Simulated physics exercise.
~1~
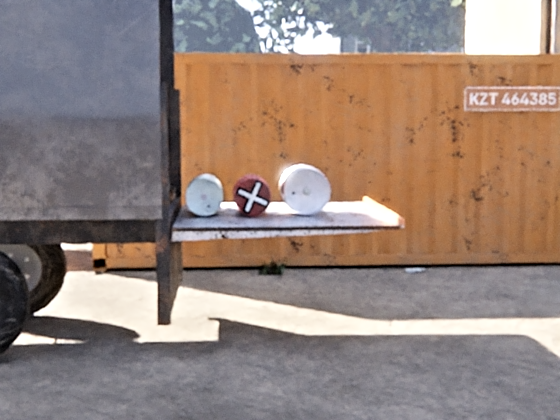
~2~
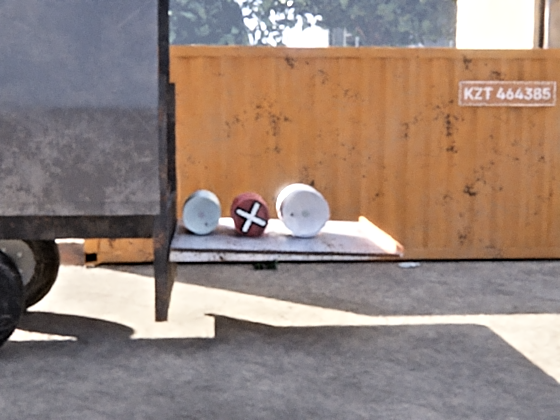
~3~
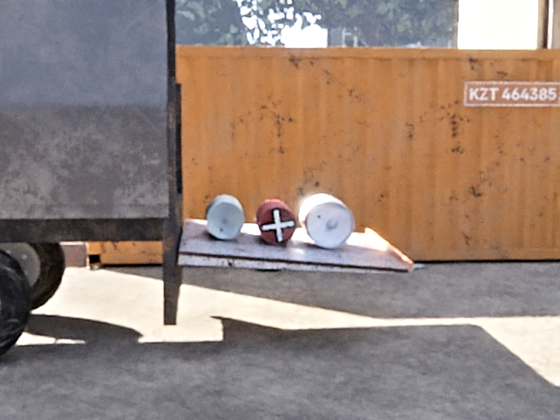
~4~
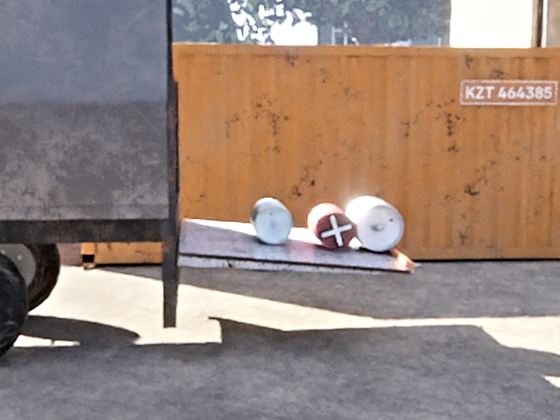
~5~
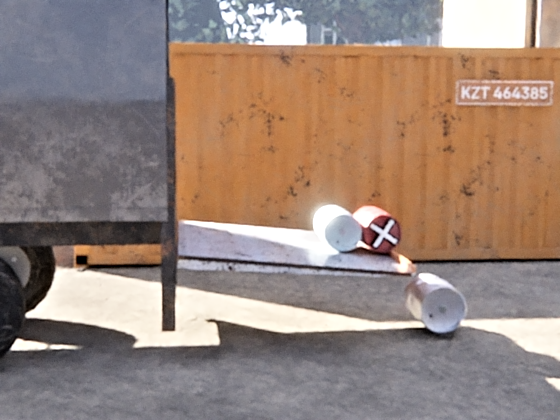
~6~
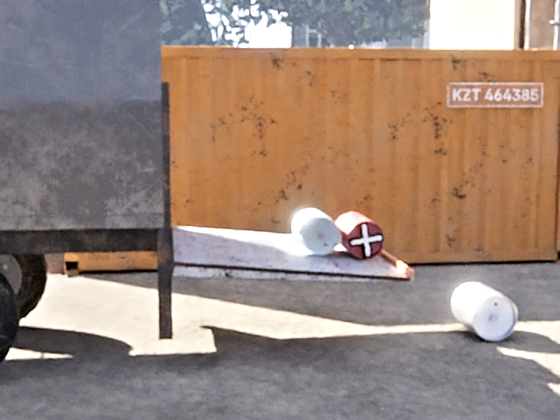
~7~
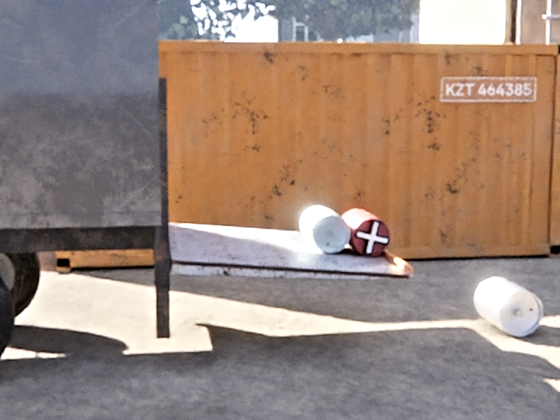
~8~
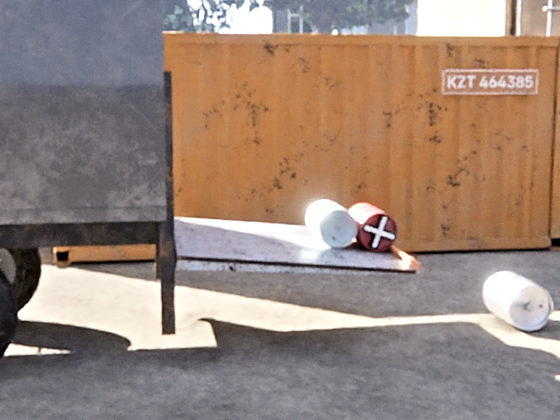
Three kegs, one pale blue, one red with a white cross and one white, sit in a row on a lowered platform behind a grey truck, with an orange container beyond. The platform sinks and tips down to the right, and the kegs begin to roll toward its outer edge. The white keg leads, goes over the edge and drops to the pavement. The red keg reaches the end with the pale one against it, and both shift back slightly. The white keg rolls farther right across the ground, while the other two stay on the platform near its edge.
